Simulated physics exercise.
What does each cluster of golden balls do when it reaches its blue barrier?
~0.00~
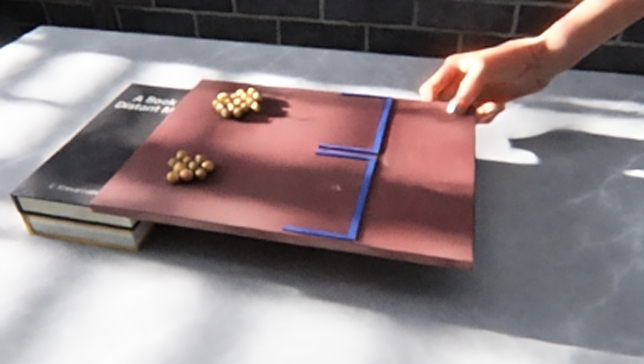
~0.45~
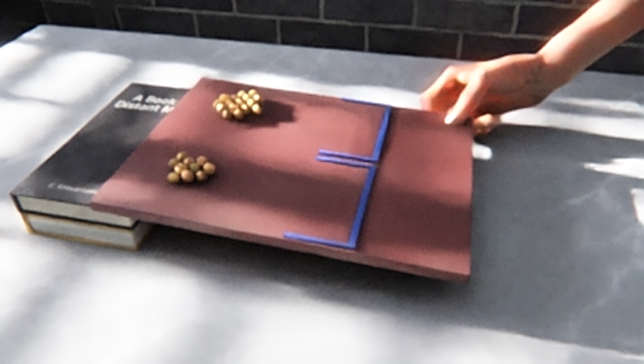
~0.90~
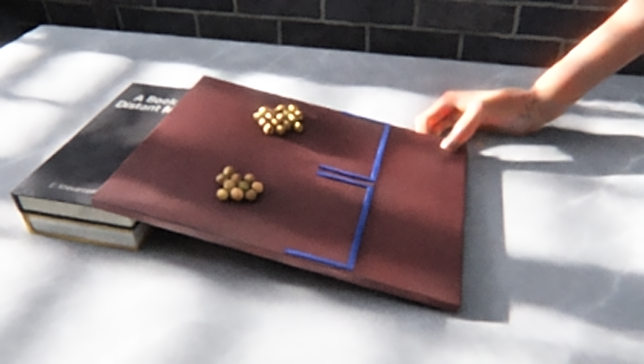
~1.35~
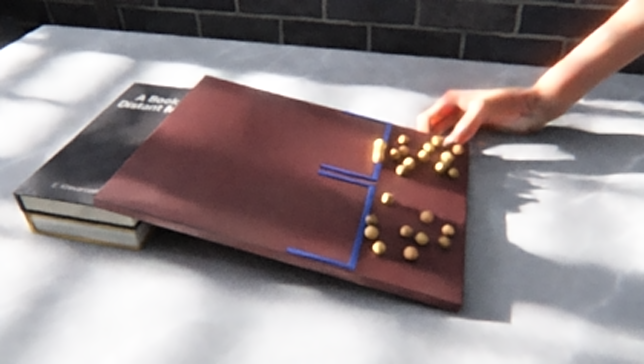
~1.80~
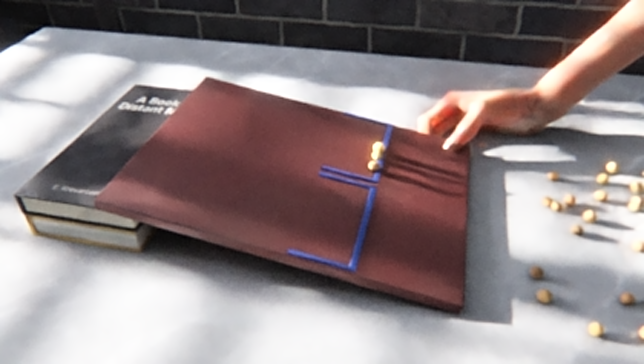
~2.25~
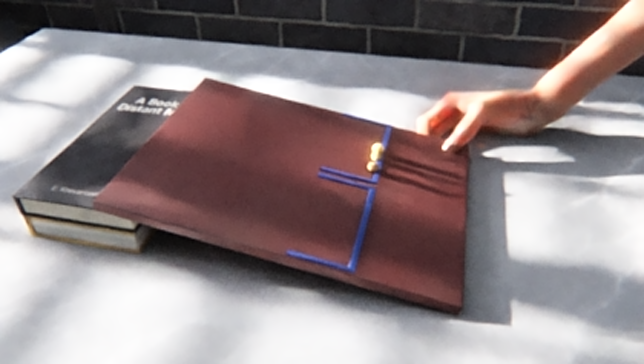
Both clusters get over their barriers. The nearer one passes completely, and most of the farther one goes over too, with just a few balls staying behind.
